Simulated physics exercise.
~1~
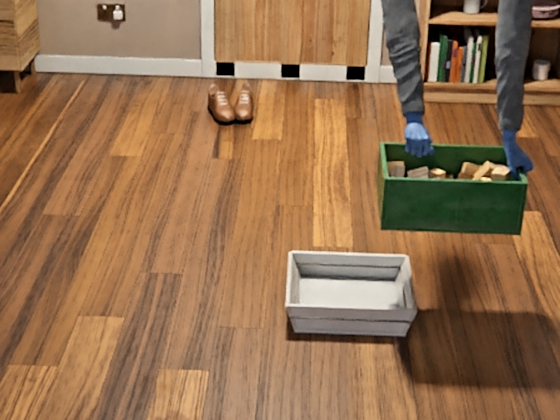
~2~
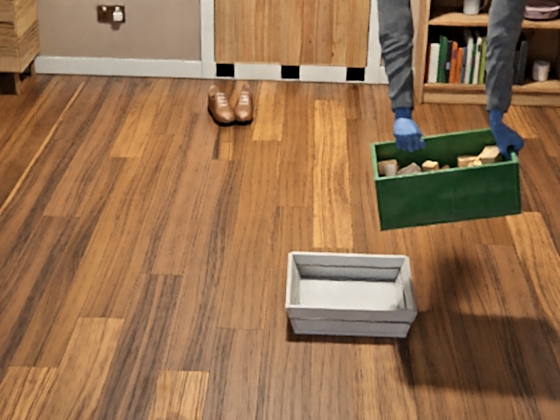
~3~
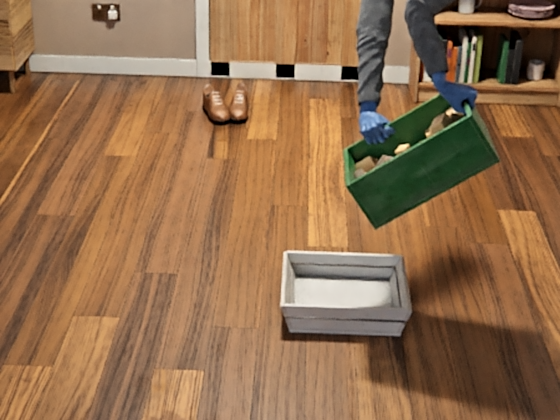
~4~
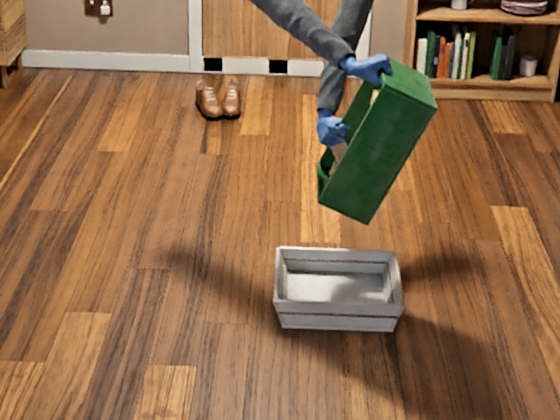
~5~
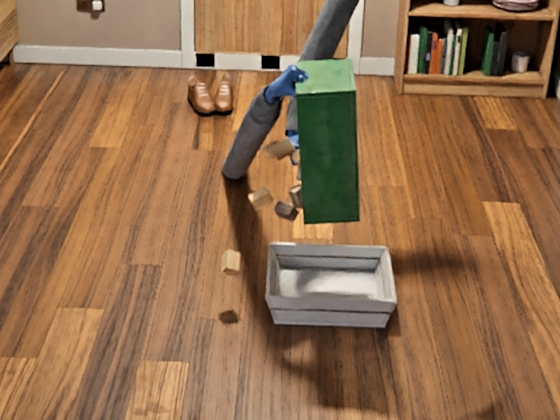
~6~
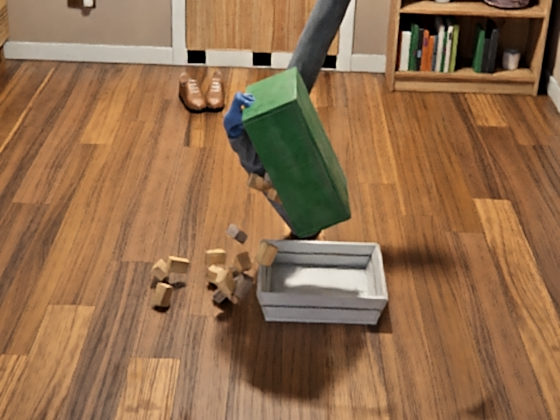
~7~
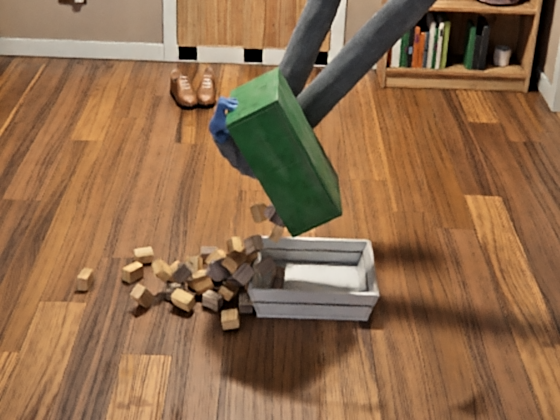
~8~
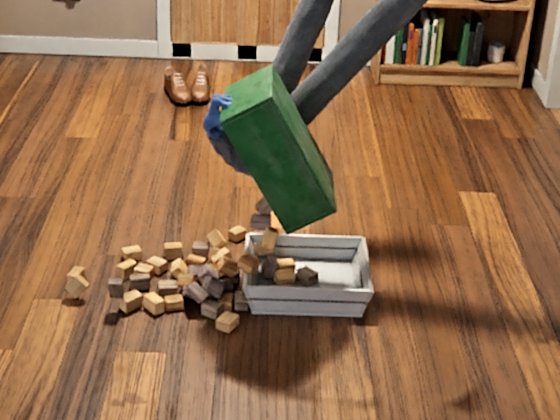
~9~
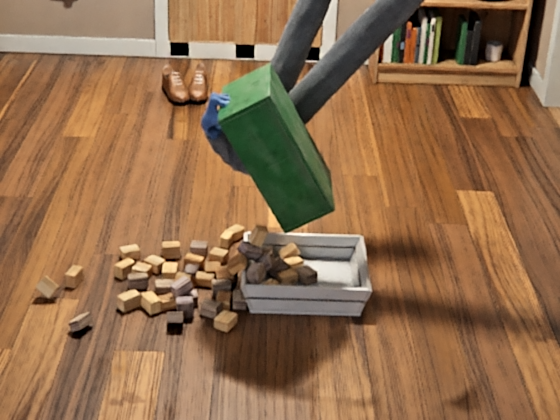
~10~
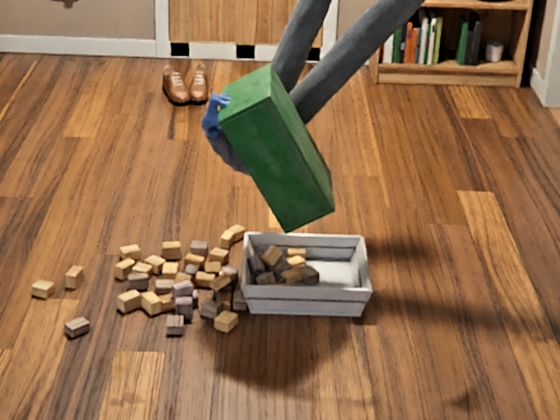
Gloved hands tip a green crate, spilling most wooden blocks left of a white tub.
